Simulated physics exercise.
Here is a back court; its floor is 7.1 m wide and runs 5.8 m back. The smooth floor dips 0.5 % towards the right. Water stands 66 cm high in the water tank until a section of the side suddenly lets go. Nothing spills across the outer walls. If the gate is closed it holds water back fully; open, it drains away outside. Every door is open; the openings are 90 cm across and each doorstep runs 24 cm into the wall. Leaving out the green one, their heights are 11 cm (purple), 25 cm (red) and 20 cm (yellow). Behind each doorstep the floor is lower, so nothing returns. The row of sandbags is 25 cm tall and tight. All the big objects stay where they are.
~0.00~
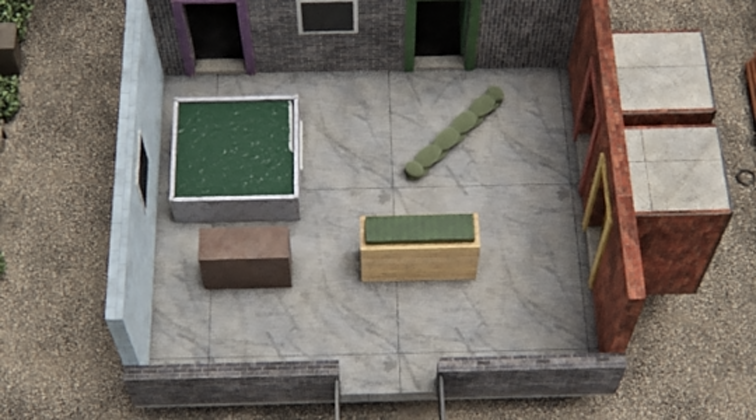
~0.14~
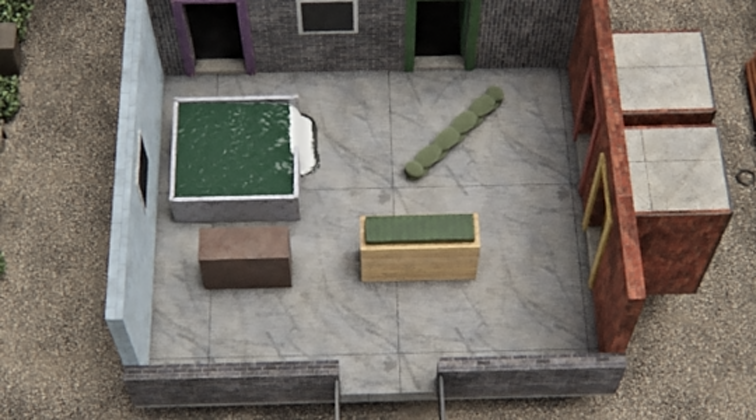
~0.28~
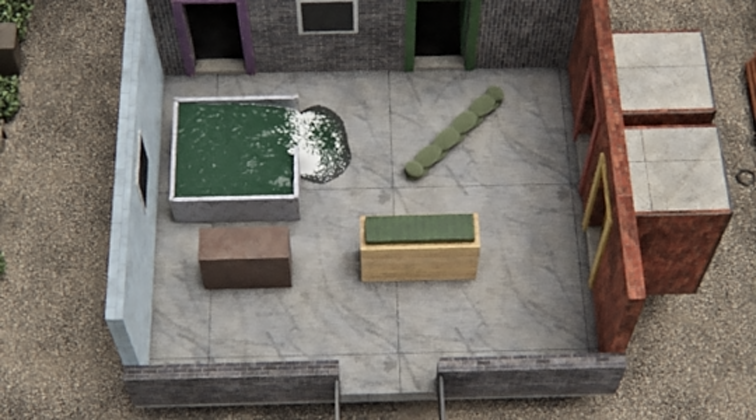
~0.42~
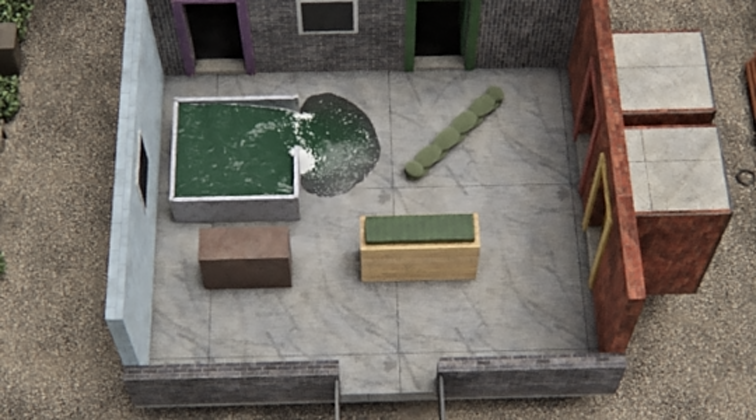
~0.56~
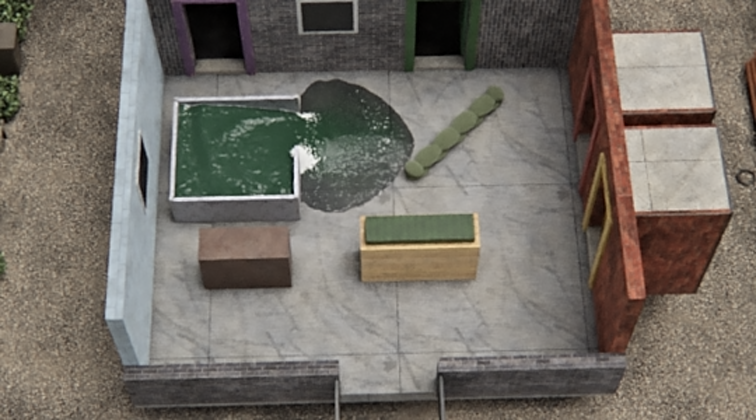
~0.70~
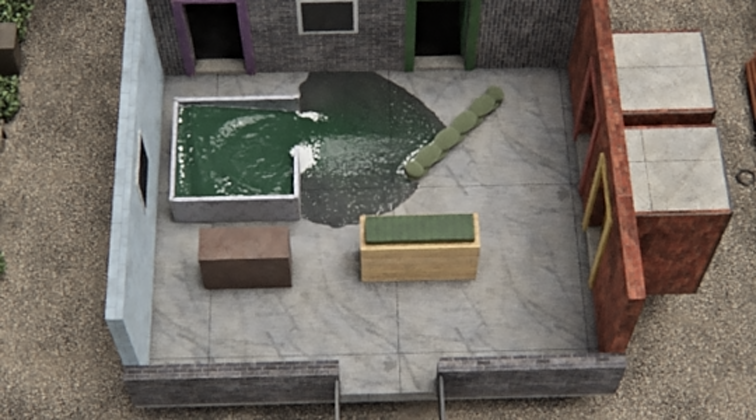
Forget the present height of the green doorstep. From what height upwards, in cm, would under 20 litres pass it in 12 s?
It would have to be roughly 25 cm high.
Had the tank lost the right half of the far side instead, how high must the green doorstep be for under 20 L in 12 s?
About 13.5 cm.
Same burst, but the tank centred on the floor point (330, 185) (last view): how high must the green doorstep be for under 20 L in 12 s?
Some 33 cm.
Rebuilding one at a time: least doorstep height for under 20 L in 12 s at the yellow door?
Roughly 9.0 cm at yellow.
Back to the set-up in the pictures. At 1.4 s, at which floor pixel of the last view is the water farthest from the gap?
Near (513, 69).
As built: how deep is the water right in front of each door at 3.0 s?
Depths in cm: Green 22, purple 0, red 9, yellow 10.
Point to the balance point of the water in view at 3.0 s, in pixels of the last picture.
At about (356, 147).
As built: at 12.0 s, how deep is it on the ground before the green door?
Roughly 8.5 cm deep.
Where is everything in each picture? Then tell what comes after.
The water tank at (236, 150) is whole and still, 66 cm deep; the green door at (441, 36) is dry, in the first picture.
The front is at (313, 168), 0.3 m from the gap at (296, 137); 0.2 m2 of floor is wet, 66 cm left at the back, in the second picture.
The front is at (345, 161), 0.8 m from the gap at (296, 138); 0.9 m2 of floor is wet, 66 cm left at the back, in the third picture.
Water pours out at (296, 139) and has run 1.3 m, to (373, 157); about 8 cm deep outside, 66 cm at the back, in the fourth picture.
The front is at (408, 147), 1.9 m from the gap at (296, 139); 3.3 m2 of floor is wet, 64 cm left at the back, in the fifth picture.
Water pours out at (296, 139) and has run 2.5 m, to (442, 135); about 5 cm deep outside, 57 cm at the back; the green door at (441, 36), 2.9 m from the gap, is still 0.8 m from the nearest water, in the sixth picture.
After 1.4 s water covers 20 % of the floor, deepest (34 cm) near (309, 144); 14 cm at the green door, 0 litres in over its 7 cm doorstep.
After 3.0 s water covers 35 % of the floor, deepest (38 cm) near (564, 68); 22 cm at the green door, 82 litres in over its 7 cm doorstep.
After 12.0 s water covers 95 % of the floor, deepest (10 cm) near (555, 77); 8 cm at the green door, 347 litres in over its 7 cm doorstep.
At the green door as built, the water arrived by 1.1 s and peaked near 22 cm at 3.6 s.
With a doorstep of 22.5 cm, 32 litres would have come in within the 12 s; with 31 cm, 6 litres. So under 20 litres takes about 25 cm.
